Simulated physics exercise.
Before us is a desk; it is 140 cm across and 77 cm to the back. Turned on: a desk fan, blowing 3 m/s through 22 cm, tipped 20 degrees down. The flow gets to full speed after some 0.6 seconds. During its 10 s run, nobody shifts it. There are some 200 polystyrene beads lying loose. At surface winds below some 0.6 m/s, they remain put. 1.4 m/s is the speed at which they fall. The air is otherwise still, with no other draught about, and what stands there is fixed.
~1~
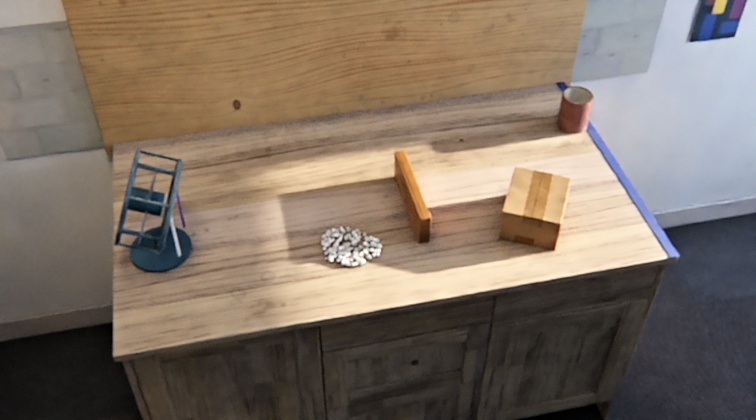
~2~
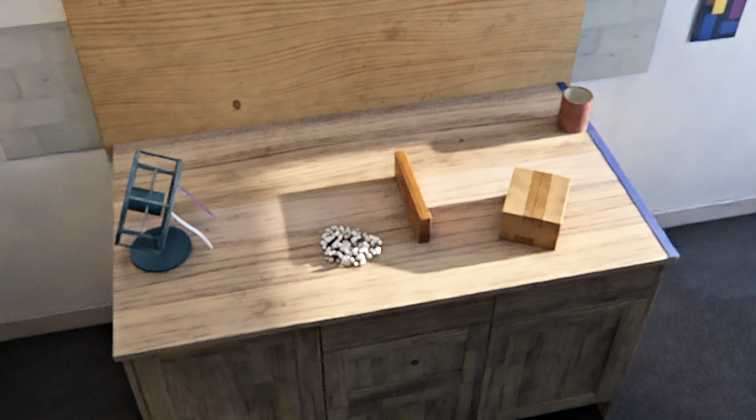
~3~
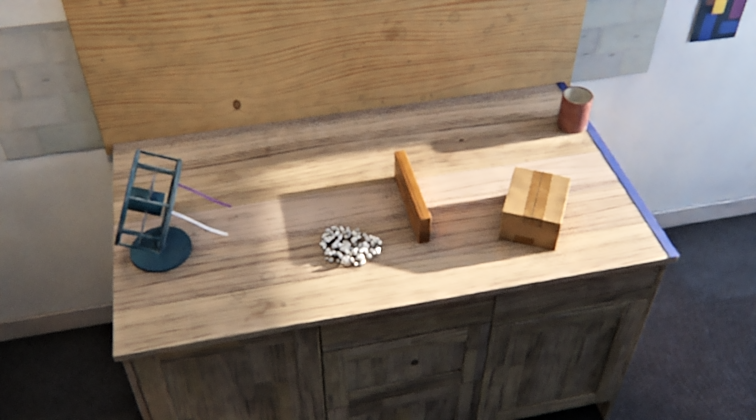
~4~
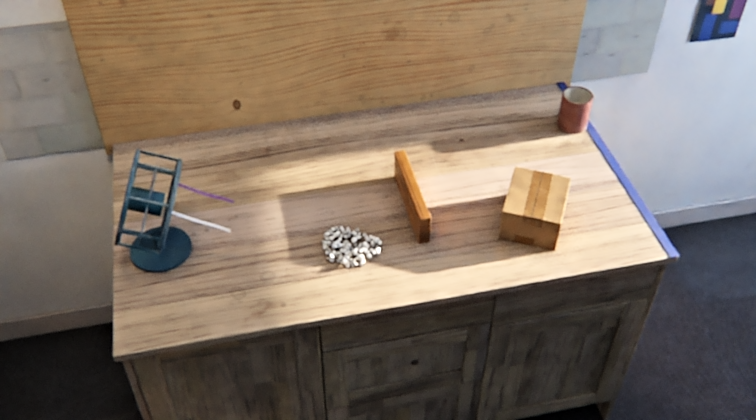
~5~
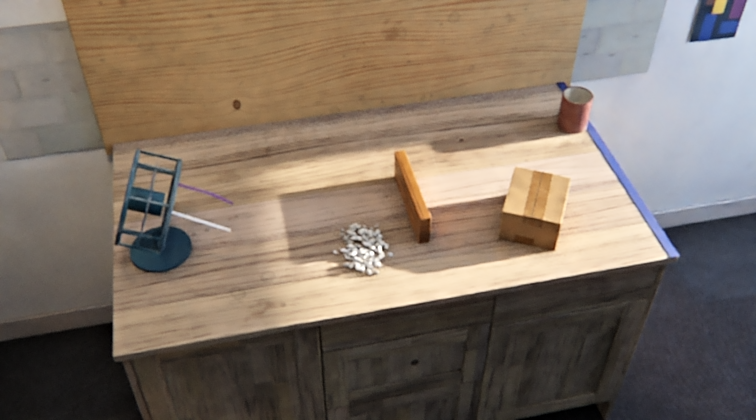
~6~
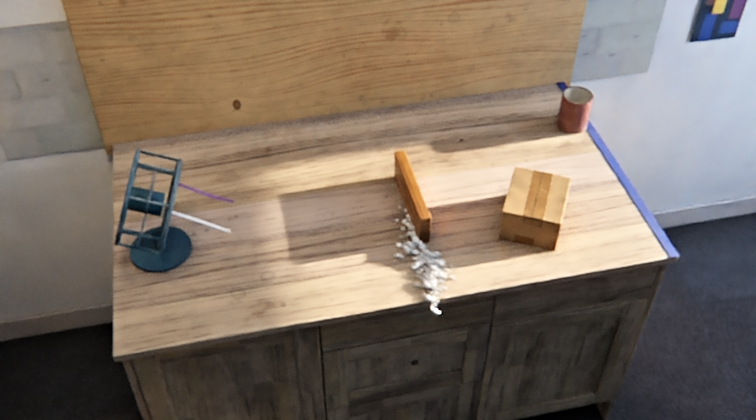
A pile of small white beads sat still on a wooden desk while ribbons lifted from the fan at left, then the beads slid right, past the near end of an upright board, in a stretched-out trail.
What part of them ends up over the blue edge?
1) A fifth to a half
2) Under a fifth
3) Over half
2.
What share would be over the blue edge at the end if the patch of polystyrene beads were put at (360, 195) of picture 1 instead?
100 per cent.
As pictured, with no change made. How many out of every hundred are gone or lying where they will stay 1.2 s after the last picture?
I reckon around 100 per cent.
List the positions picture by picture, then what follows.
In the first frame, the middle of the polystyrene beads is near (348, 247), none has stirred yet and the mouth of the desk fan is at (148, 202).
In the second frame, the middle of the polystyrene beads is near (348, 247), none has stirred yet and the blue edge is centred on (615, 159).
In the third frame, the middle of the polystyrene beads is near (348, 247), none has stirred yet, the top of a board is at (412, 183) and the top of a box is at (538, 194).
In the fourth frame, the middle of the polystyrene beads is near (348, 247) and none has stirred yet.
In the fifth frame, the middle of the polystyrene beads is near (364, 252), the farthest in sight from the desk fan is at (391, 255) and about 75 % have left their places.
In the sixth frame, the middle of the polystyrene beads is near (423, 261), the farthest in sight from the desk fan is at (452, 278) and all have left their places.
Then, 1.2 s after the last picture the count stands so, 2 % are over the blue edge.
Then, 2.4 s after the last picture the count stands so, 4 % are over the blue edge.
Then, 4.7 s after the last picture the count stands so, 4 % are over the blue edge.
Then, 9.2 s after the last picture, at the end, 4 % are over the blue edge.
